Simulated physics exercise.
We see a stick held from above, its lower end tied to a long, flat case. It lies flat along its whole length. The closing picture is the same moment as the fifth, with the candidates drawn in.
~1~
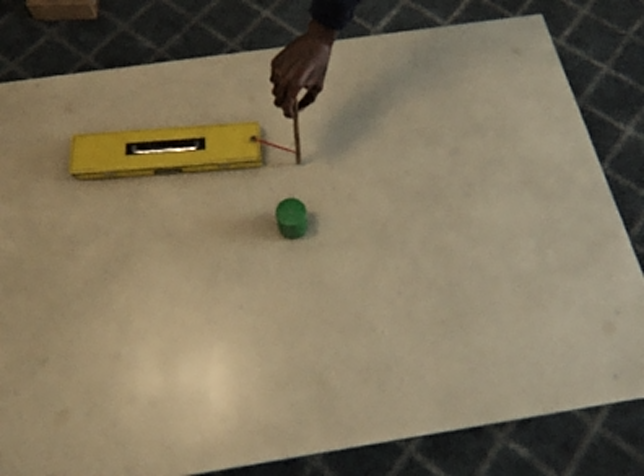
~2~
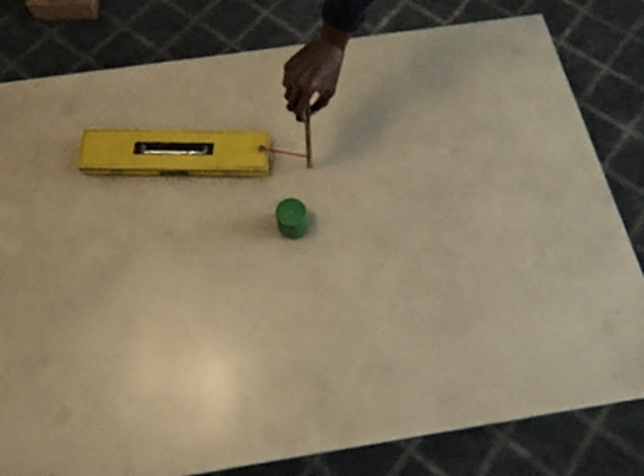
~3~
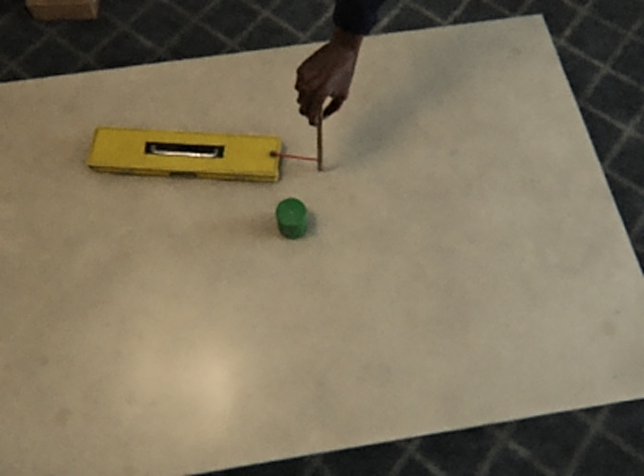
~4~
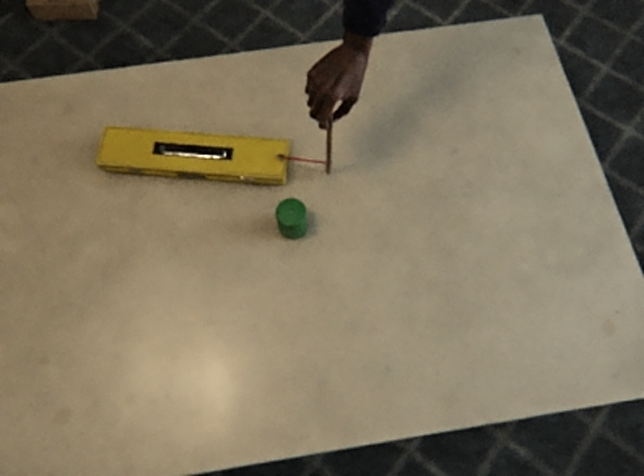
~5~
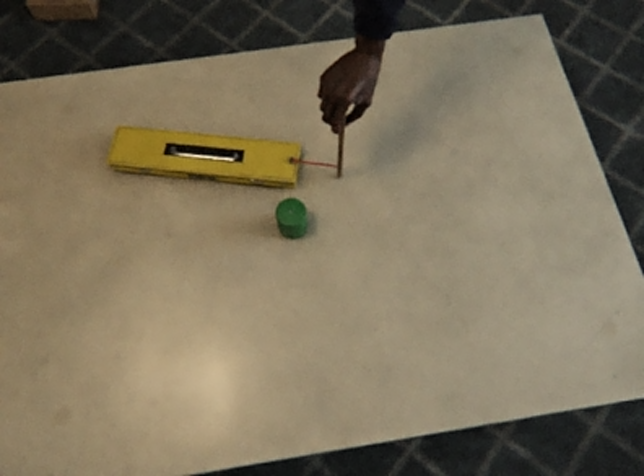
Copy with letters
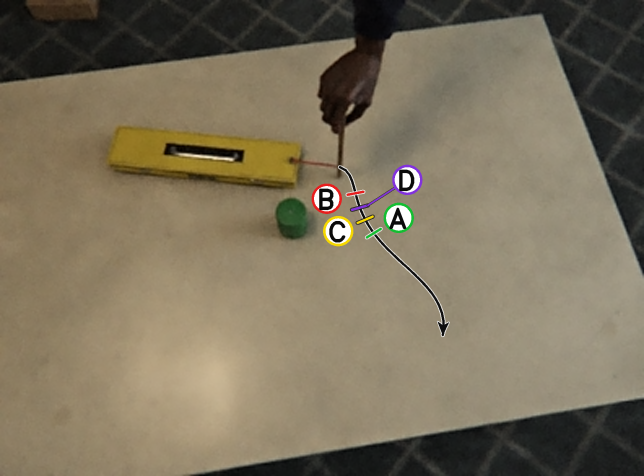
A long yellow case slid slowly to the right across the pale tabletop, pulled by a red string tied to a stick that a hand held upright, while a green tin stayed still nearby.
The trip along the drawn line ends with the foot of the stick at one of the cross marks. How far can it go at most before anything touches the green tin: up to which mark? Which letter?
Up to mark D.
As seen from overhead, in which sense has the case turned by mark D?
For that mark, clockwise.
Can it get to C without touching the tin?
No.
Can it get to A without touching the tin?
For that mark, no.
On the copy, A at (374, 233); B at (355, 193); C at (365, 220); D at (360, 208); the route from (340, 167) via (390, 251) to (443, 335).
On D. First, foot of the stick (351, 180), middle of the case (217, 155).
Then, foot of the stick (355, 194), middle of the case (224, 158).
Finally, foot of the stick (360, 209), middle of the case (232, 162); nothing has been touched.
By contrast, A is too far, the tin has been hit; B is safe but short; C is too far, the tin has been hit.
